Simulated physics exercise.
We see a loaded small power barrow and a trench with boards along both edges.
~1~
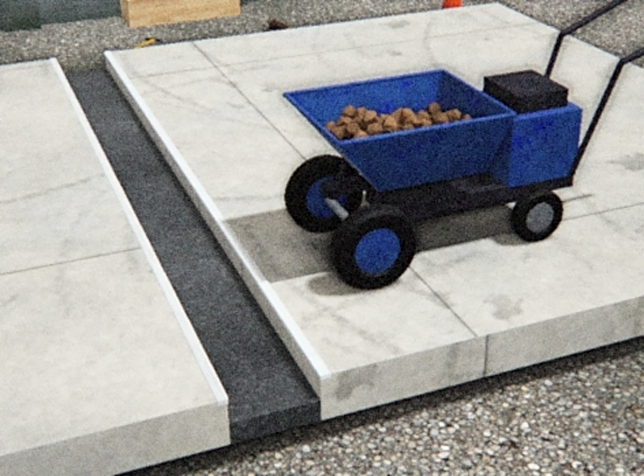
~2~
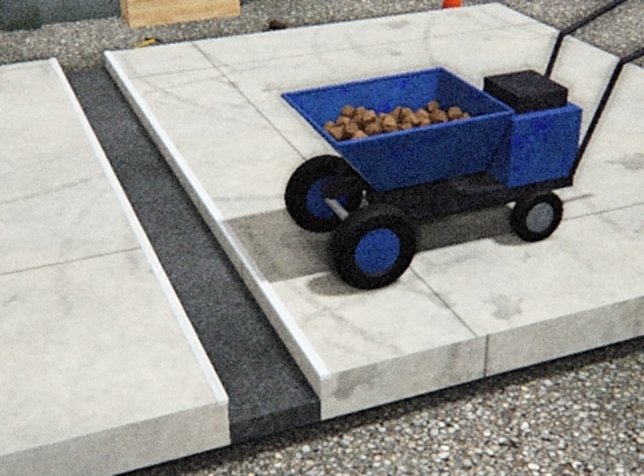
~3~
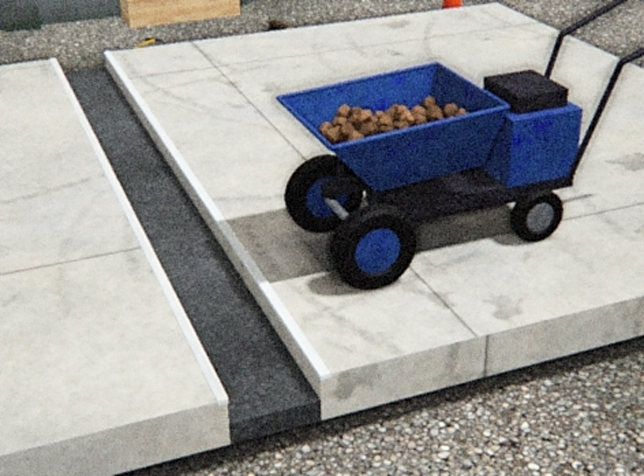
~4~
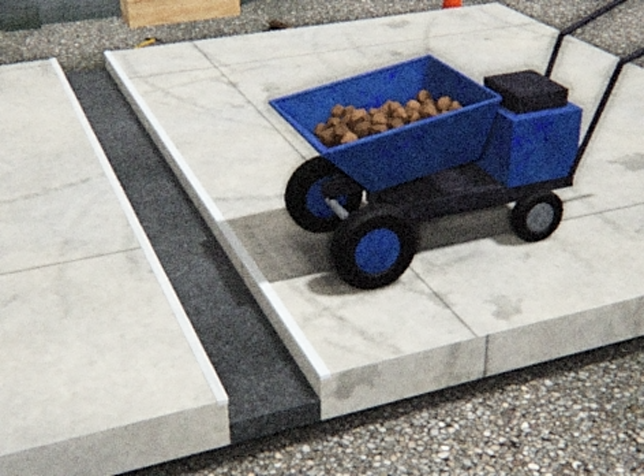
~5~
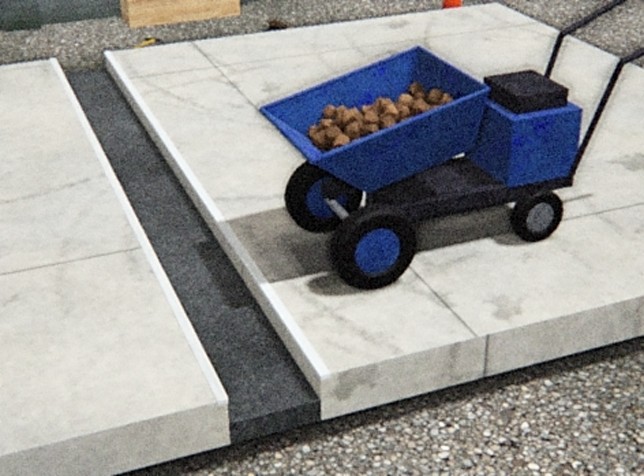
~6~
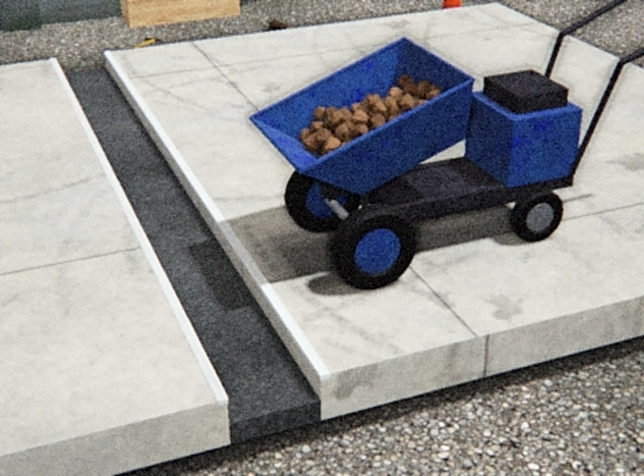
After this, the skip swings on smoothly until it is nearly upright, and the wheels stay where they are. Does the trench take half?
Between the edges lies more than half of the load.
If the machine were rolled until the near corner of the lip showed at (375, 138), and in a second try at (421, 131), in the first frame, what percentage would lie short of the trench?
First some 0, then 40 per cent.
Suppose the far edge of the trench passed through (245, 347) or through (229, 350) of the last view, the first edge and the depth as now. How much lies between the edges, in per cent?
First some 30, then 50 per cent.
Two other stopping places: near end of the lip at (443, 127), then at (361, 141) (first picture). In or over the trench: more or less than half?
At the first place below a half, at the second over half.
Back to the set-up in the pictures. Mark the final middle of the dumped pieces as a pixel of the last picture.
Around (204, 303).
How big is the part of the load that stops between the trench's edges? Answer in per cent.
Roughly 90 in a hundred.
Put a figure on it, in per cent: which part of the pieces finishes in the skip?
Close to 0 per cent.
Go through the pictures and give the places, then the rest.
In the first frame, lip of the skip at (339, 145), level; top of the load at (408, 132), clay clods; first edge of the trench at (298, 334); far edge at (201, 357), the trench over half as wide as the skip, and shallow for its width.
In the second frame, lip of the skip at (337, 146), level; top of the load at (407, 131).
In the third frame, lip of the skip at (331, 149), tipped barely; top of the load at (423, 132).
In the fourth frame, lip of the skip at (323, 154), tipped a little; top of the load at (420, 121).
In the fifth frame, lip of the skip at (312, 161), tipped a little; top of the load at (427, 115).
In the sixth frame, lip of the skip at (301, 171), tipped clearly; top of the load at (416, 109); first edge of the trench at (298, 334); far edge at (201, 357).
Soon, skip tipped steeply; all in the skip.
A while on, skip tipped right over; most in the skip; a small part in or heaped over the trench; a stray few falling.
Towards the end, skip tipped right over; a small part in the skip; most in or heaped over the trench; a small part beyond it.
Finally, skip tipped right over; most in or heaped over the trench; a small part beyond it.
